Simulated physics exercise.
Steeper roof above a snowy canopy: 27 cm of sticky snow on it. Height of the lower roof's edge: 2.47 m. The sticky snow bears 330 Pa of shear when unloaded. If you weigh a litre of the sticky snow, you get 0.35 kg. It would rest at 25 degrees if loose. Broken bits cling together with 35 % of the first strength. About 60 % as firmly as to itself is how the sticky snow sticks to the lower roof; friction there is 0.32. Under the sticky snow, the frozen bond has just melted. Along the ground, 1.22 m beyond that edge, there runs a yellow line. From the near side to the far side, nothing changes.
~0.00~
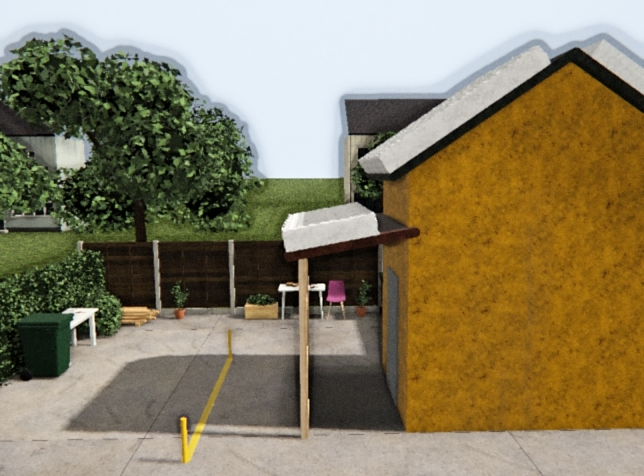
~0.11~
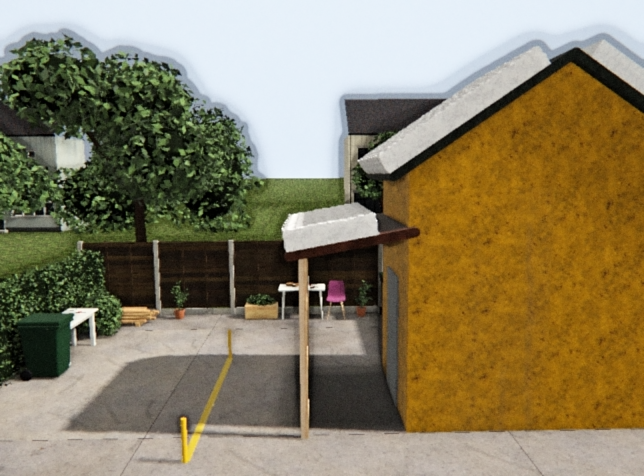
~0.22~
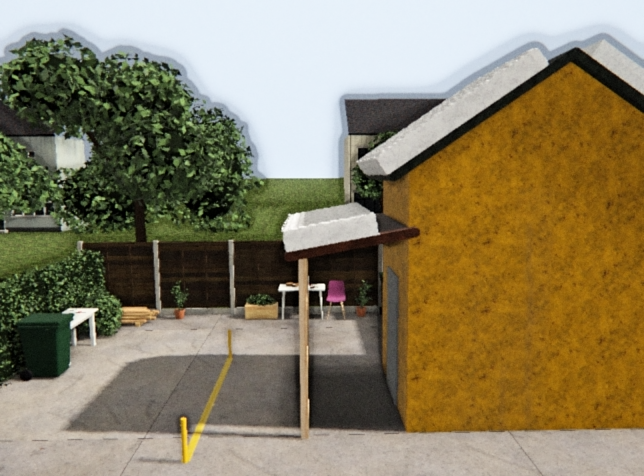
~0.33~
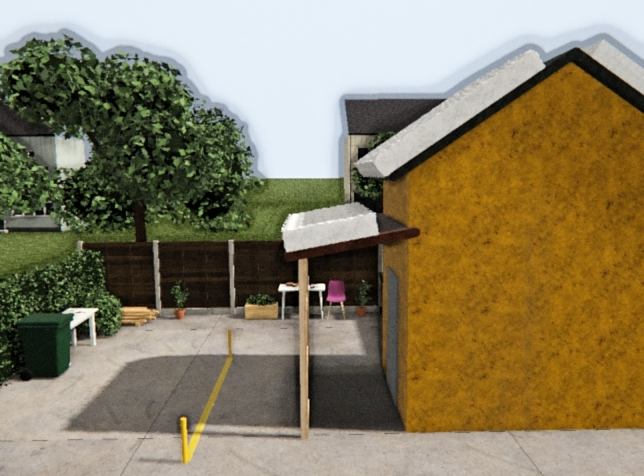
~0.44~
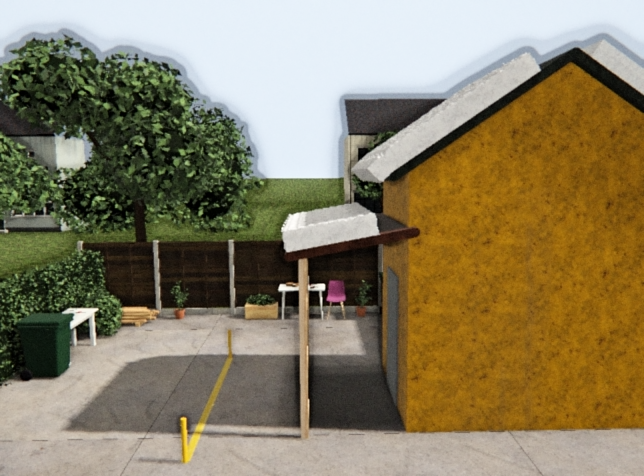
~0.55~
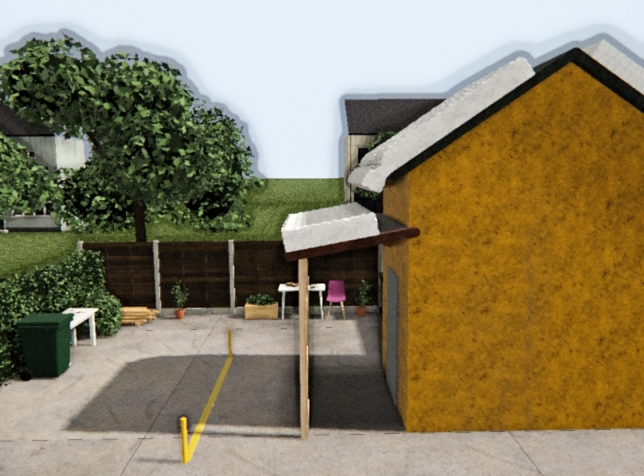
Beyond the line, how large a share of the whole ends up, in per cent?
Roughly 30 per cent.
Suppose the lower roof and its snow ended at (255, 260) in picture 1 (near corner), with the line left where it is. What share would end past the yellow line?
In that case some 16 per cent.
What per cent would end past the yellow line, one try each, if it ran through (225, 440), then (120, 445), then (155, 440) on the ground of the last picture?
First try around 40 per cent, second around 8 per cent, third around 16 per cent.
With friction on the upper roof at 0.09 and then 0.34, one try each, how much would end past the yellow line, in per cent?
I'd expect around 55 percent, then around 40 percent.
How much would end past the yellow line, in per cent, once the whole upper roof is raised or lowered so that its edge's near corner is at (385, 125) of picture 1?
Result: Near 45 %.
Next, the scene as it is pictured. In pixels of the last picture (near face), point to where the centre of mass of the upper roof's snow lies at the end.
It sits close to (238, 353).
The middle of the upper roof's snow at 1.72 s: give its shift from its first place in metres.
I'd put it near 2.0 m.
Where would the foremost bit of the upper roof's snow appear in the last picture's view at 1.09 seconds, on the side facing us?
Roughly at (330, 214).
After 1.09 s, none is below the lower edge and 0 % is past the line.
After 1.72 s, none is below the lower edge and 0 % is past the line.
After 2.36 s, 39 % is below the lower edge and 3 % is past the line.
After 3.00 s, 59 % is below the lower edge and 28 % is past the line.
After 4.60 s, at the end, 60 % is below the lower edge and 30 % is past the line.
